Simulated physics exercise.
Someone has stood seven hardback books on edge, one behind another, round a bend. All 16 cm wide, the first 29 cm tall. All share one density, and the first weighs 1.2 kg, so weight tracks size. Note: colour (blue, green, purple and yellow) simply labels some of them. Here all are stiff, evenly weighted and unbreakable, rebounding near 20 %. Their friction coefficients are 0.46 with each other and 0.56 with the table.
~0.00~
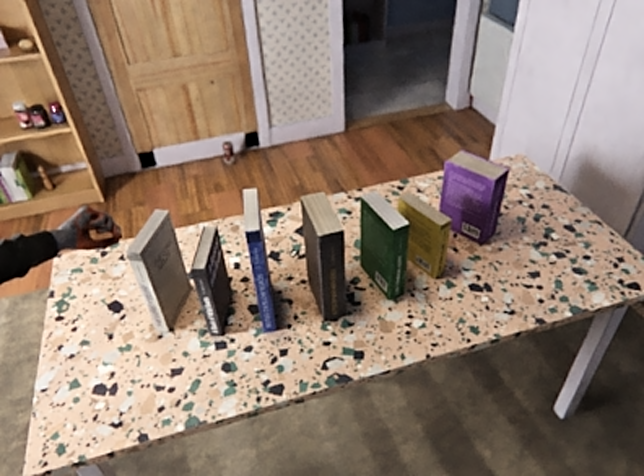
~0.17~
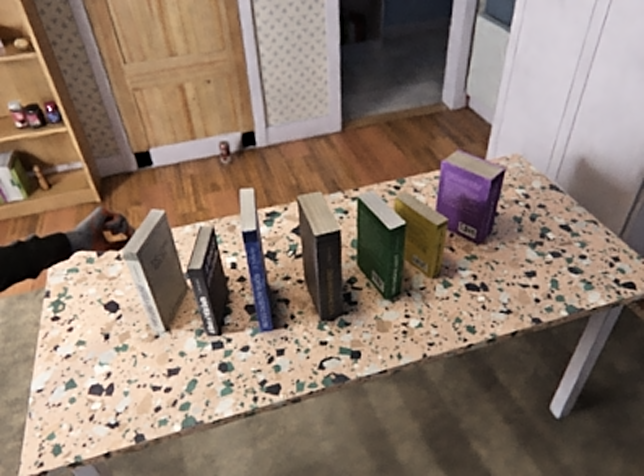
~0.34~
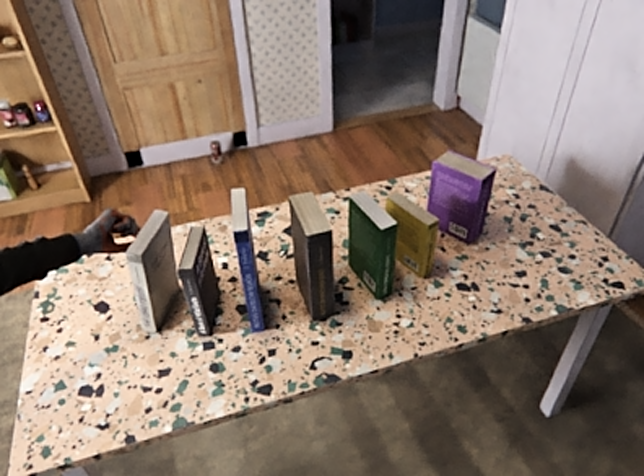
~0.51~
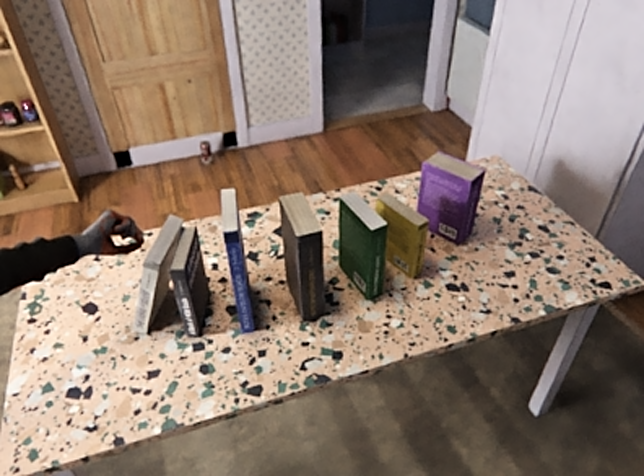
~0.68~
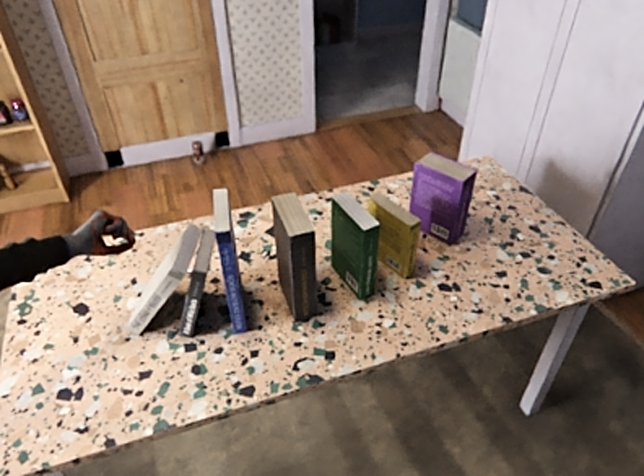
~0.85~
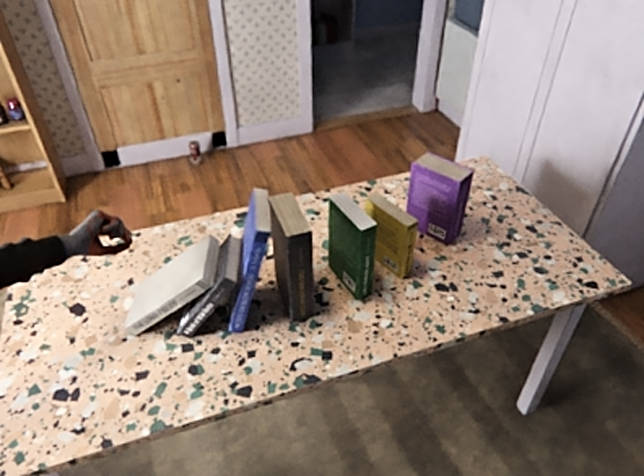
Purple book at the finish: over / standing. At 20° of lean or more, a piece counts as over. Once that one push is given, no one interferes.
Standing.
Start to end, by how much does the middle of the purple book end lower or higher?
Its middle ends around 0 cm lower.
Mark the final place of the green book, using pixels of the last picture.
About pixel (392, 246).
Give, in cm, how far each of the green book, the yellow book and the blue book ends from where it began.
I'd estimate green at 20 cm, yellow at 10 cm and blue at 20 cm.
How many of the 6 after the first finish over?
The count is 5.
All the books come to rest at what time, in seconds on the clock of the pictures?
Close to 2.5 s.
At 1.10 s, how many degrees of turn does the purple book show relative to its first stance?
About 0°.
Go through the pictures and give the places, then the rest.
In the first picture (each place is the centre of the face we see best; the camera pans a little), finger (112, 234) 7 cm from the first book; purple book (464, 204); blue book (262, 286); green book (375, 249); the others all in place.
In the second picture, finger (127, 236) 23 mm from the first book; purple book (460, 203).
In the third picture, finger (136, 238) pushing; purple book (451, 204); the others all in place.
In the fourth picture, finger (135, 239) stopped; purple book (441, 204); the others all in place.
In the fifth picture, finger (127, 239) stopped; purple book (433, 205); steepest lean 18°, the book at (192, 306); one has shifted.
In the sixth picture, finger (123, 240) stopped; purple book (430, 205); blue book (248, 286) tilted 17°; green book (343, 250); steepest lean 37°, the book at (206, 310); 1 of the 6 other books over, 2 disturbed in all.
By 1.10 s, 3 of the 6 other books over; purple book unmoved; blue book tilted 39°.
By 1.30 s, 5 of the 6 other books over; purple book unmoved; blue book tilted 65°.
When it is over (2.5 s), 5 of the 6 other books over; purple book moved 48 mm; yellow book lying flat; green book tilted 72°. One left standing. In pixels of the last frame, middles, purple book near (442, 191), yellow book near (413, 246).
